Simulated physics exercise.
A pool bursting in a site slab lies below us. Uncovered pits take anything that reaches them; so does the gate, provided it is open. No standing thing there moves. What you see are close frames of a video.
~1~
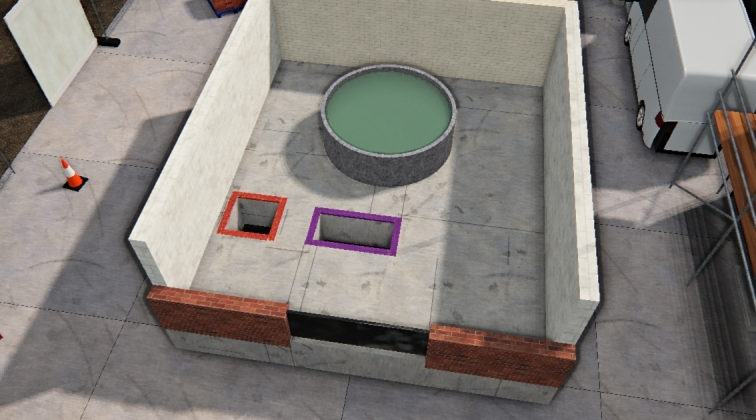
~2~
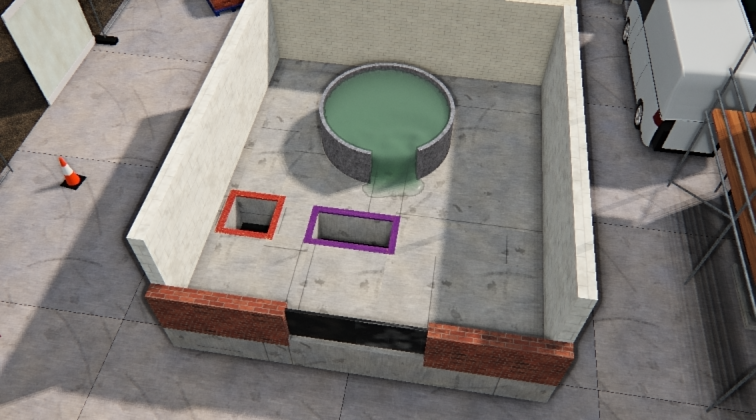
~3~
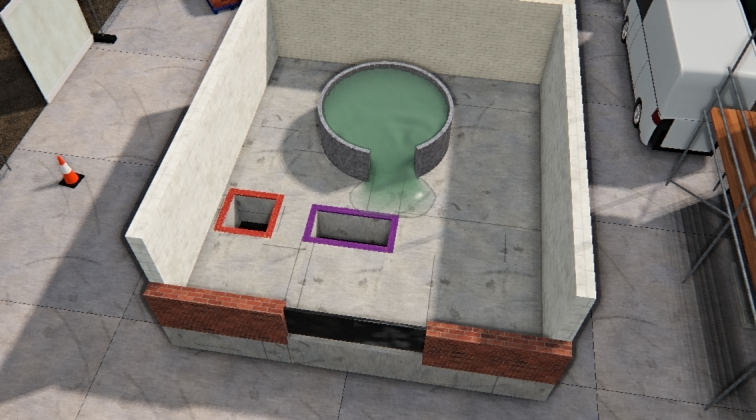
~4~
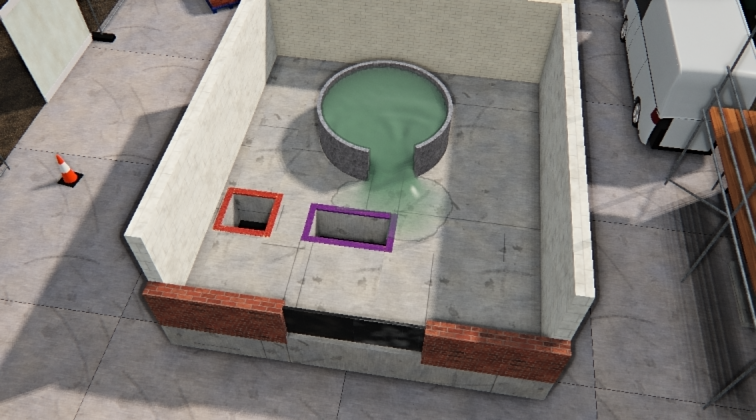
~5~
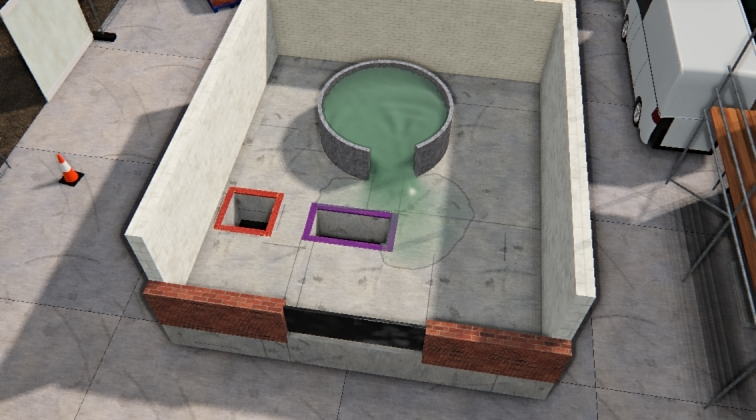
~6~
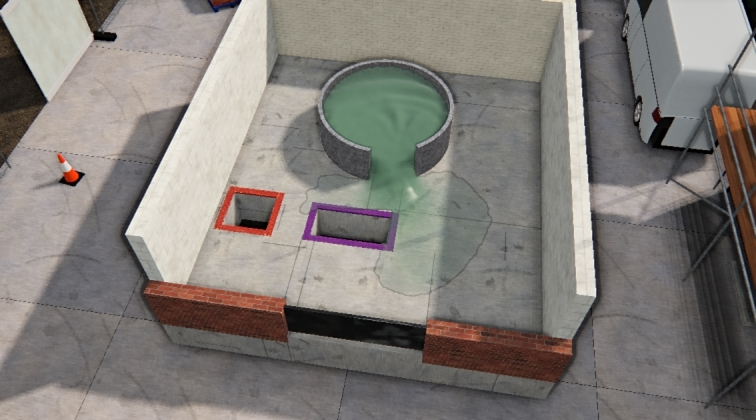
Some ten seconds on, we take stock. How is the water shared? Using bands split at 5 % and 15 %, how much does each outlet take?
My prediction: The gate will take below five per cent. The purple pit will take beyond fifteen per cent. The red pit will take at least five but at most fifteen per cent.
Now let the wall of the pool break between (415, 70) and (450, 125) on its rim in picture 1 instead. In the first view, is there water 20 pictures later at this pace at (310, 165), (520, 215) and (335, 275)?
First spot spared, second spot submerged, third spot spared.
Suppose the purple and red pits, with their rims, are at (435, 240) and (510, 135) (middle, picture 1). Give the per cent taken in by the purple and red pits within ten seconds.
The purple pit takes around 45 percent, while the red pit takes around 2 percent.
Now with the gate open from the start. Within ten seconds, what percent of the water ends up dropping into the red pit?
Red 0 %.
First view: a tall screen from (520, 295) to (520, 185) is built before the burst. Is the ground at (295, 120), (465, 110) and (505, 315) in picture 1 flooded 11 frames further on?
Okay, the first comes out left untouched, the next left untouched, and the last soaked.
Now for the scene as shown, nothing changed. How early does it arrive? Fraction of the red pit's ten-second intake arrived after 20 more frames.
It should be near 0 percent of the ten-second total.
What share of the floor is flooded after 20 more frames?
That works out to some 35 in a hundred.
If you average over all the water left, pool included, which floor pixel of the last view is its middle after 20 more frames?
I'd place it roughly at (406, 183).
A moment on, water covers 30 % of the floor; the gate 0 %, the purple pit 8 %, the red pit 0 %.
Next, water covers 30 % of the floor; the gate 0 %, the purple pit 14 %, the red pit 0 %.
Then, water covers 35 % of the floor; the gate 0 %, the purple pit 21 %, the red pit 0 %.
Later, water covers 65 % of the floor; the gate 0 %, the purple pit 29 %, the red pit 1 %.
In the end, water covers 75 % of the floor; the gate 0 %, the purple pit 37 %, the red pit 7 %.
